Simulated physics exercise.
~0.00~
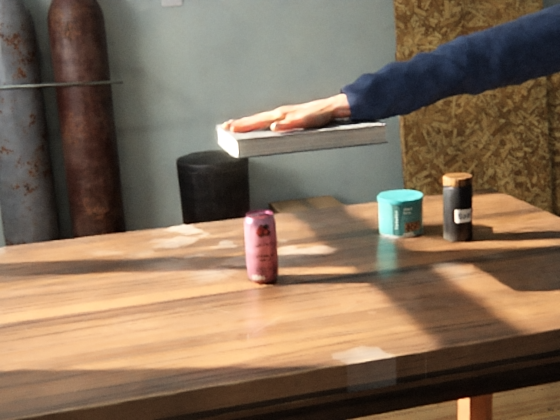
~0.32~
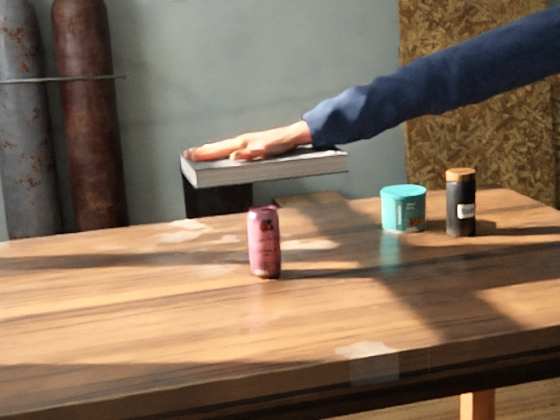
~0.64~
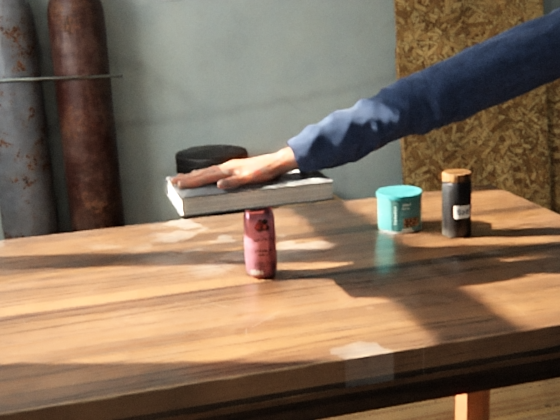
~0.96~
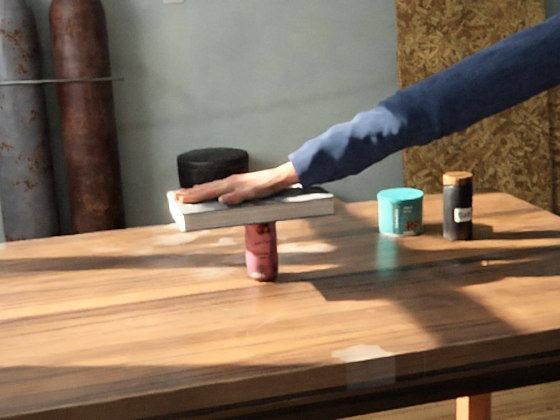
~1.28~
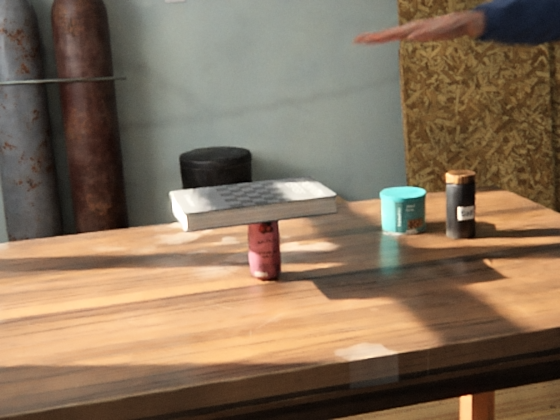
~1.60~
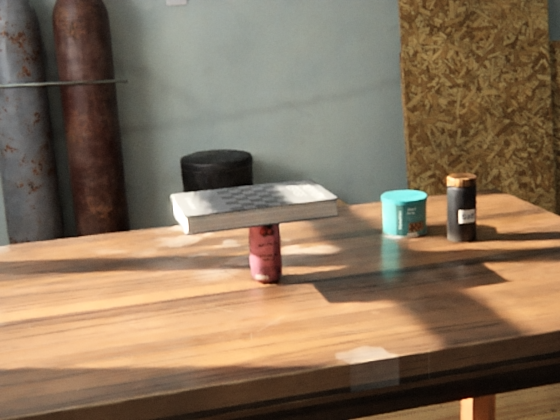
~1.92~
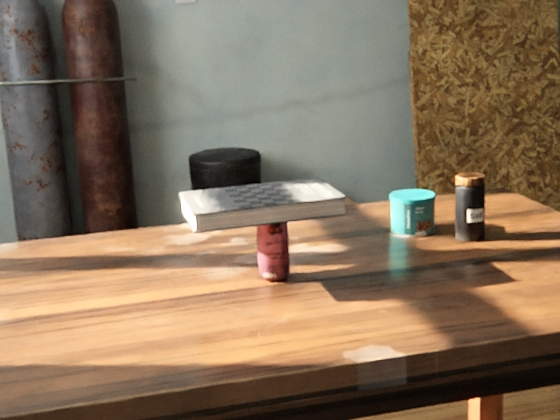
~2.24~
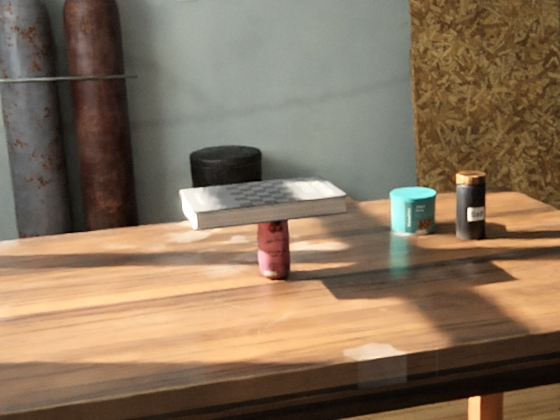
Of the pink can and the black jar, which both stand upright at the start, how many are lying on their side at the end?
None of them are lying on their side. The pink can and the black jar both still stand upright at the end.
